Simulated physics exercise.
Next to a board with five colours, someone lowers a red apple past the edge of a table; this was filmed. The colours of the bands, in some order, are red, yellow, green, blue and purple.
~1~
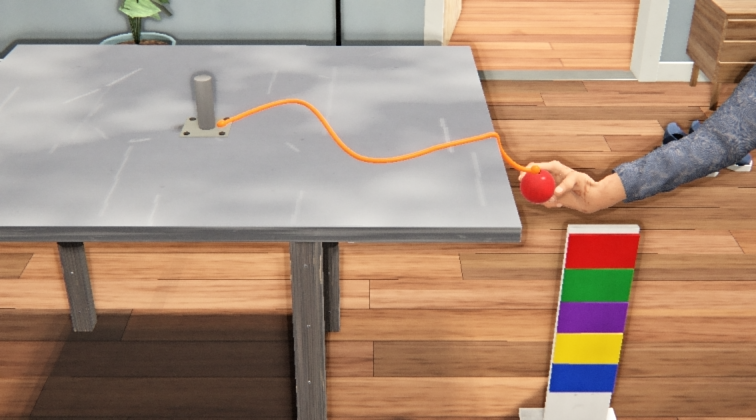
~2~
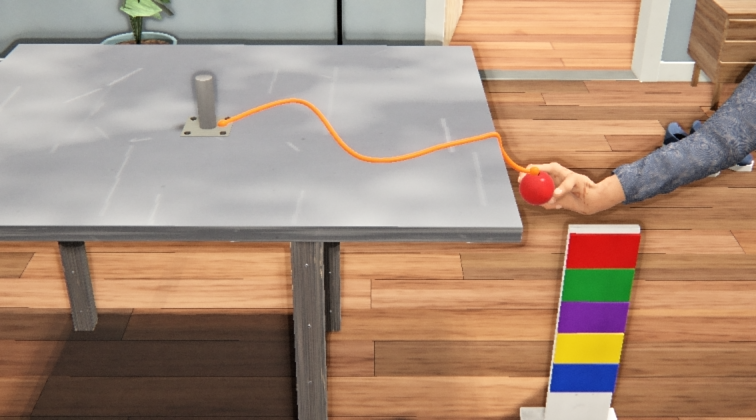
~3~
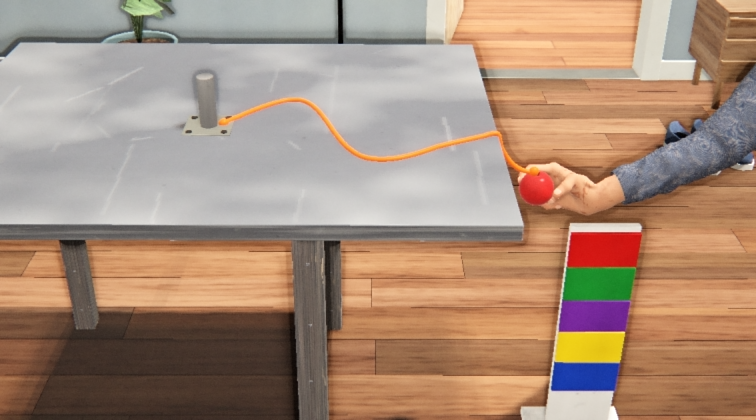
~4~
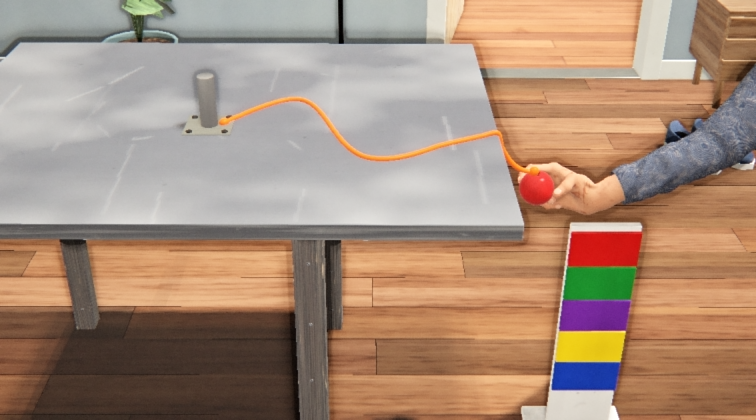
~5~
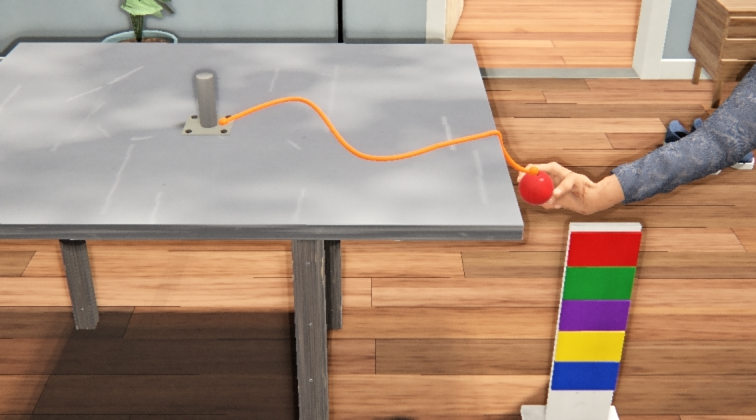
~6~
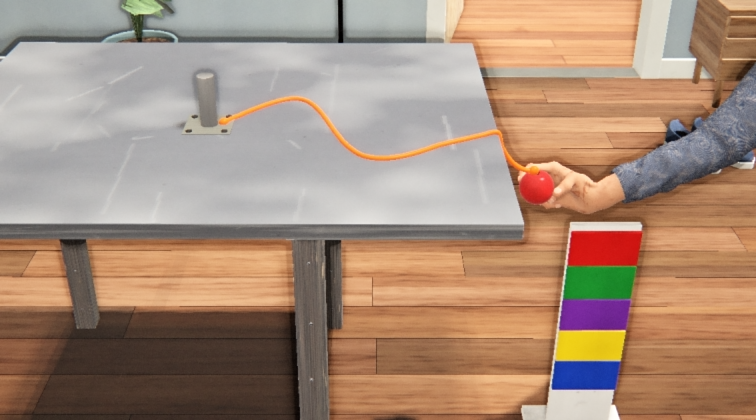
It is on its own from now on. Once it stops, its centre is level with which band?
The purple band.
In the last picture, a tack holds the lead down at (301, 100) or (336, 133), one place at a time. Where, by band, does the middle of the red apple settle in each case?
Green, then red.
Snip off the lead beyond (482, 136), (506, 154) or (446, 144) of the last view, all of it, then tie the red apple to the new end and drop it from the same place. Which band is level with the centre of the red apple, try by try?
In that order: Red; green; above them all.
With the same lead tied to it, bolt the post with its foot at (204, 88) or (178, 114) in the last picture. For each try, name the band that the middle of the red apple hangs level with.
In turn, green and then green.
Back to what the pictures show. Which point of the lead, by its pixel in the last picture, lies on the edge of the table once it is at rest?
About (384, 159).
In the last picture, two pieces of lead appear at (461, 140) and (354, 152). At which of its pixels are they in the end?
The first settles around (492, 208), the second around (466, 128).
Soon after, apple near (519, 272); level with green.
Then, apple near (473, 304); level with purple.
Further on, apple near (490, 307); level with purple.
At rest, apple near (485, 306); level with purple. At purple.
